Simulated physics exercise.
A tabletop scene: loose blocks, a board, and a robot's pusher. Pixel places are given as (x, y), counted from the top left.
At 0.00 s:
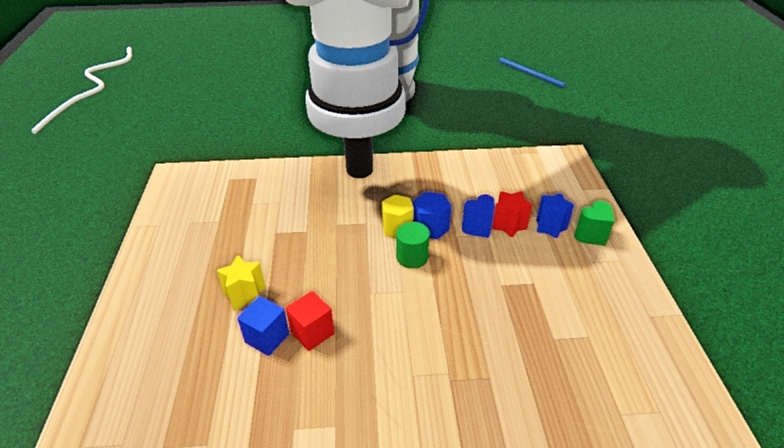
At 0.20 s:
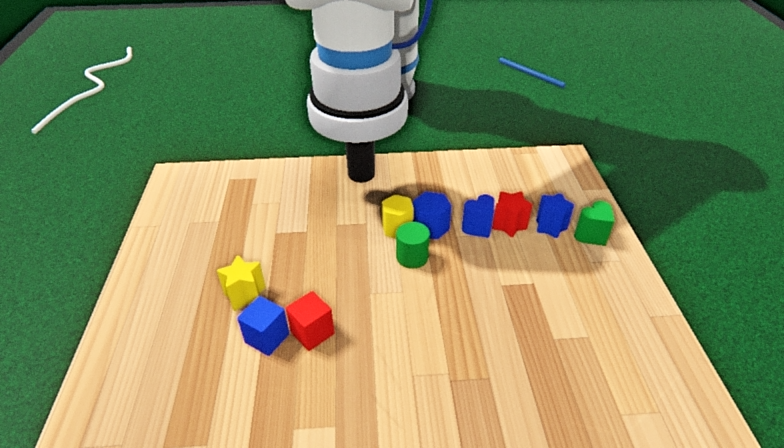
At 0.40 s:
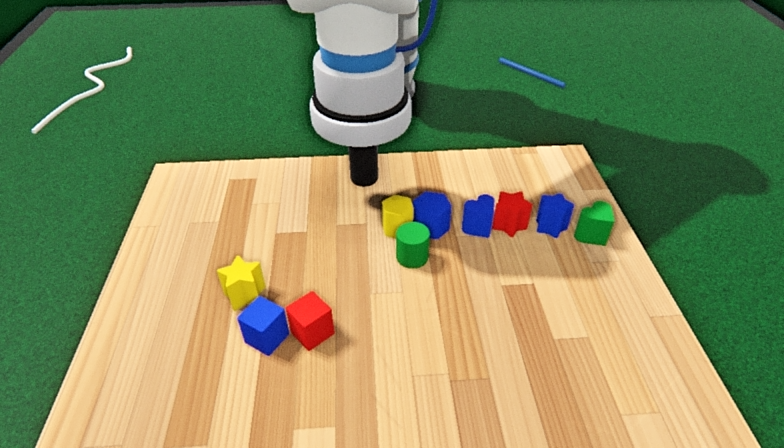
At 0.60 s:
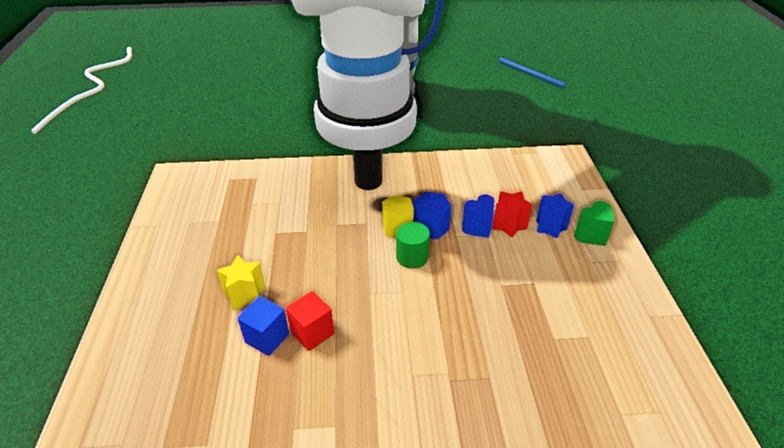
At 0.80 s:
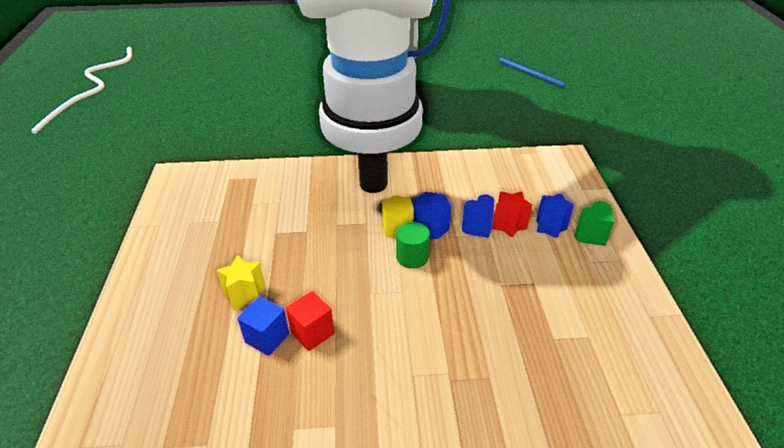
A robot arm's black-tipped pusher inching right and slightly nearer above a wooden tabletop, while the scattered coloured blocks stay still.
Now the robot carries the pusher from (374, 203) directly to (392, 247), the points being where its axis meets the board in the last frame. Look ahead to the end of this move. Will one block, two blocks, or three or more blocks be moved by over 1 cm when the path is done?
I count two.
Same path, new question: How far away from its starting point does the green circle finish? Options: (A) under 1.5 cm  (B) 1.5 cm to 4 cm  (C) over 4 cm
The correct letter is B.
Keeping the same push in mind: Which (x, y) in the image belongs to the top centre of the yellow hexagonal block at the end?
Its top middle: (424, 228).
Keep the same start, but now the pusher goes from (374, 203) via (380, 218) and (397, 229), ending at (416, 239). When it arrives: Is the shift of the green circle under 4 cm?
My answer is yes.
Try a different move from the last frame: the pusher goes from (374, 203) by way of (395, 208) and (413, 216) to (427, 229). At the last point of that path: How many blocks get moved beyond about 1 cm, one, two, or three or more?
Count: Two.
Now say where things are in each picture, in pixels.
In the first frame, lower end of the pusher at (360, 172), tops of blocks, yellow hexagonal block at (398, 205), green circle at (413, 233), blue hexagonal block at (432, 203).
In the second frame, pusher at (362, 176), blocks as before.
In the third frame, pusher at (365, 180), blocks as before.
In the fourth frame, pusher at (369, 183), blocks as before.
In the fifth frame, pusher at (374, 186), yellow hexagonal block at (398, 205), green circle at (413, 233), blue hexagonal block at (432, 203).
What follows on the original path. Halfway along, pusher at (383, 207); yellow hexagonal block at (406, 213), turned 15° anticlockwise; green circle at (415, 235).
At the end, pusher at (392, 229); yellow hexagonal block at (424, 228), turned 65° anticlockwise; green circle at (431, 251); blue hexagonal block at (435, 203), turned 15° anticlockwise.
